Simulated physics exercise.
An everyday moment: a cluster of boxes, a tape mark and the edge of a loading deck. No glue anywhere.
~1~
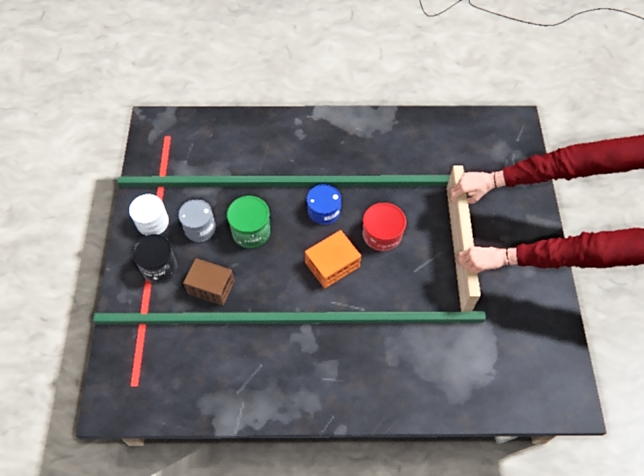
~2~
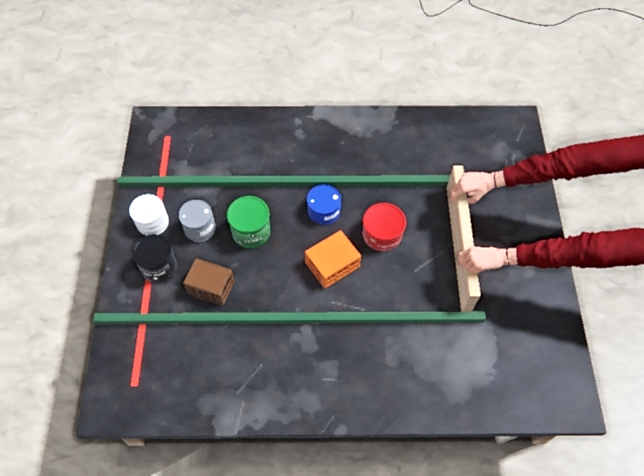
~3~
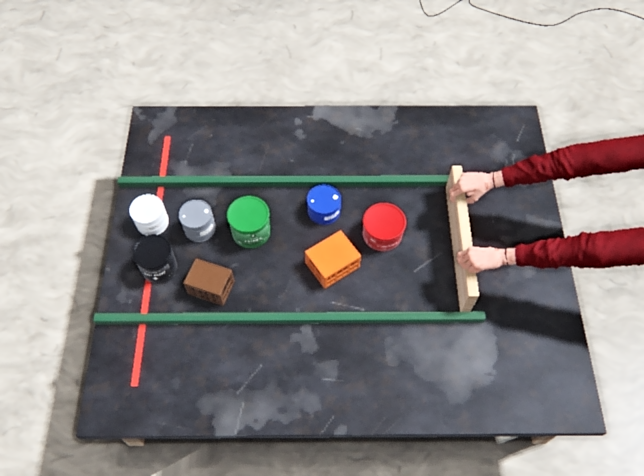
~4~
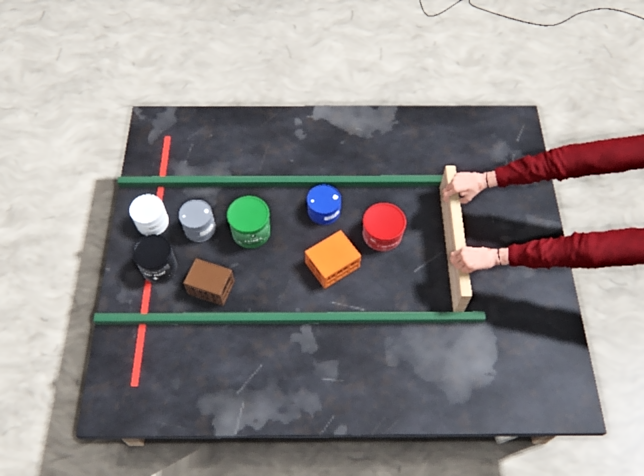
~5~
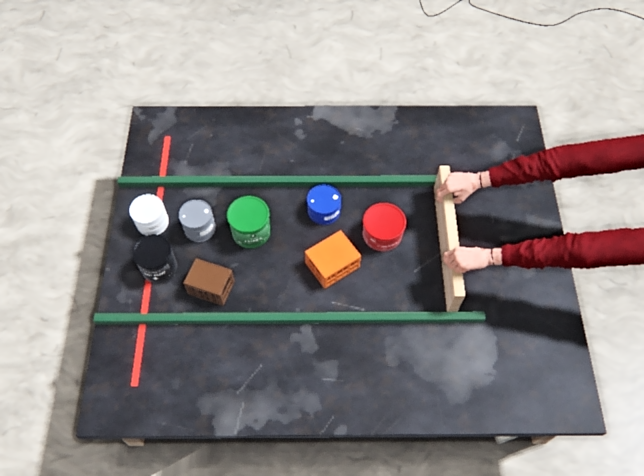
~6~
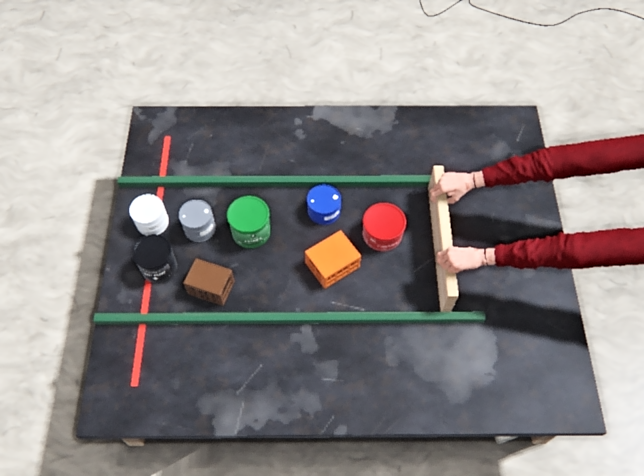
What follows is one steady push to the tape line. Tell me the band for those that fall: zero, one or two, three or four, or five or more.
The number that fall off is five or more.
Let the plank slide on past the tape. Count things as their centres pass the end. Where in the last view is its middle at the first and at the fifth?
At (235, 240) for the first, at (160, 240) for the fifth.
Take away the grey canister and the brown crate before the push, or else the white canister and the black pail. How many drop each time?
Fallen: 3, and 3 in the other try.
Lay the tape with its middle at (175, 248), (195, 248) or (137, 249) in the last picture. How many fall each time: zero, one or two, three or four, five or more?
One after another: Either one or two; just one or two; more than four.
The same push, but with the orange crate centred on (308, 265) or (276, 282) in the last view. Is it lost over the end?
In turn it is kept; holds on.
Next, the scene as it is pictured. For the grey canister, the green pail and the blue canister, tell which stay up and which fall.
The grey canister is lost; the green pail comes down; the blue canister survives.
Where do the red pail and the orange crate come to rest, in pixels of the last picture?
About (131, 231), and the other about (129, 274).
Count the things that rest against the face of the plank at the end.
It touches 3.
Soon after, none off yet; white canister at rest near (149, 215); black pail at rest near (156, 259); grey canister at rest near (198, 221).
In the end, the number that fall off is five or more; gone, green pail, brown crate, grey canister, black pail and white canister.
